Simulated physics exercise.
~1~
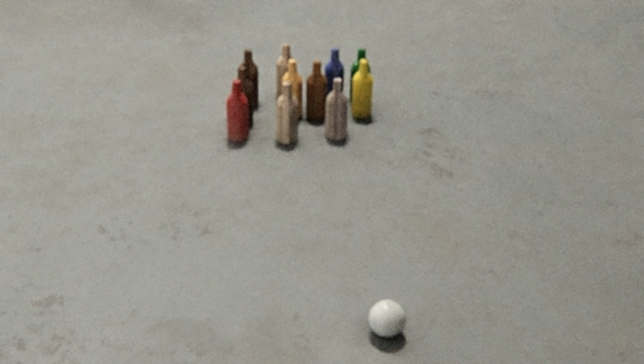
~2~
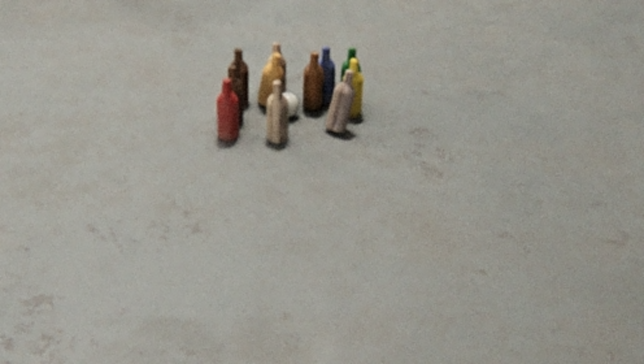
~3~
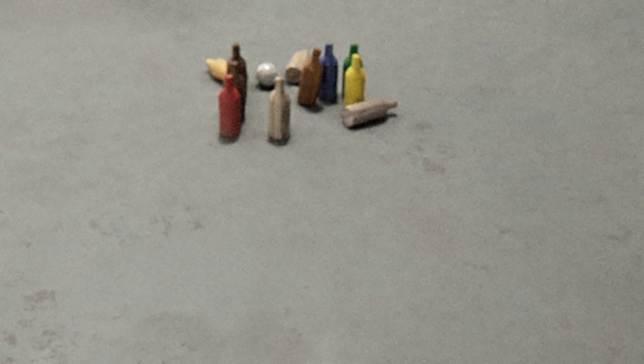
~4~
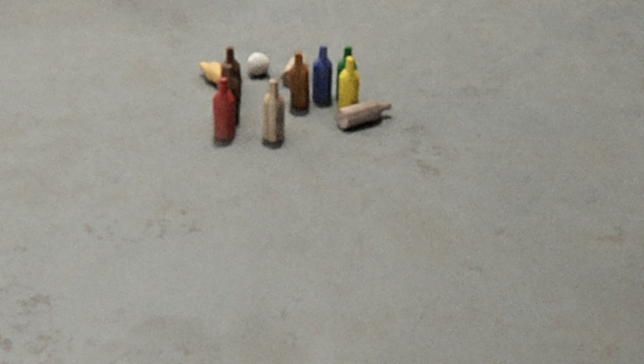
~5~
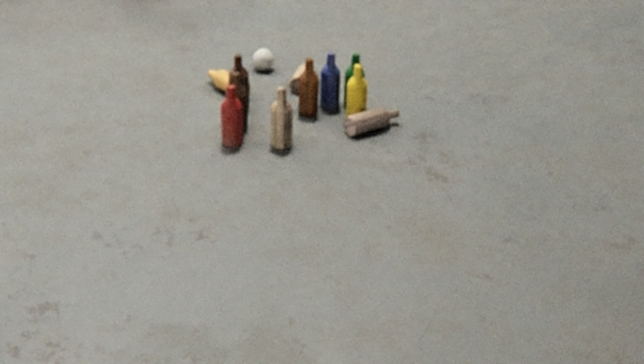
A white ball rolls into a group of colourful bottle-shaped skittles, topples three, and rolls out behind.
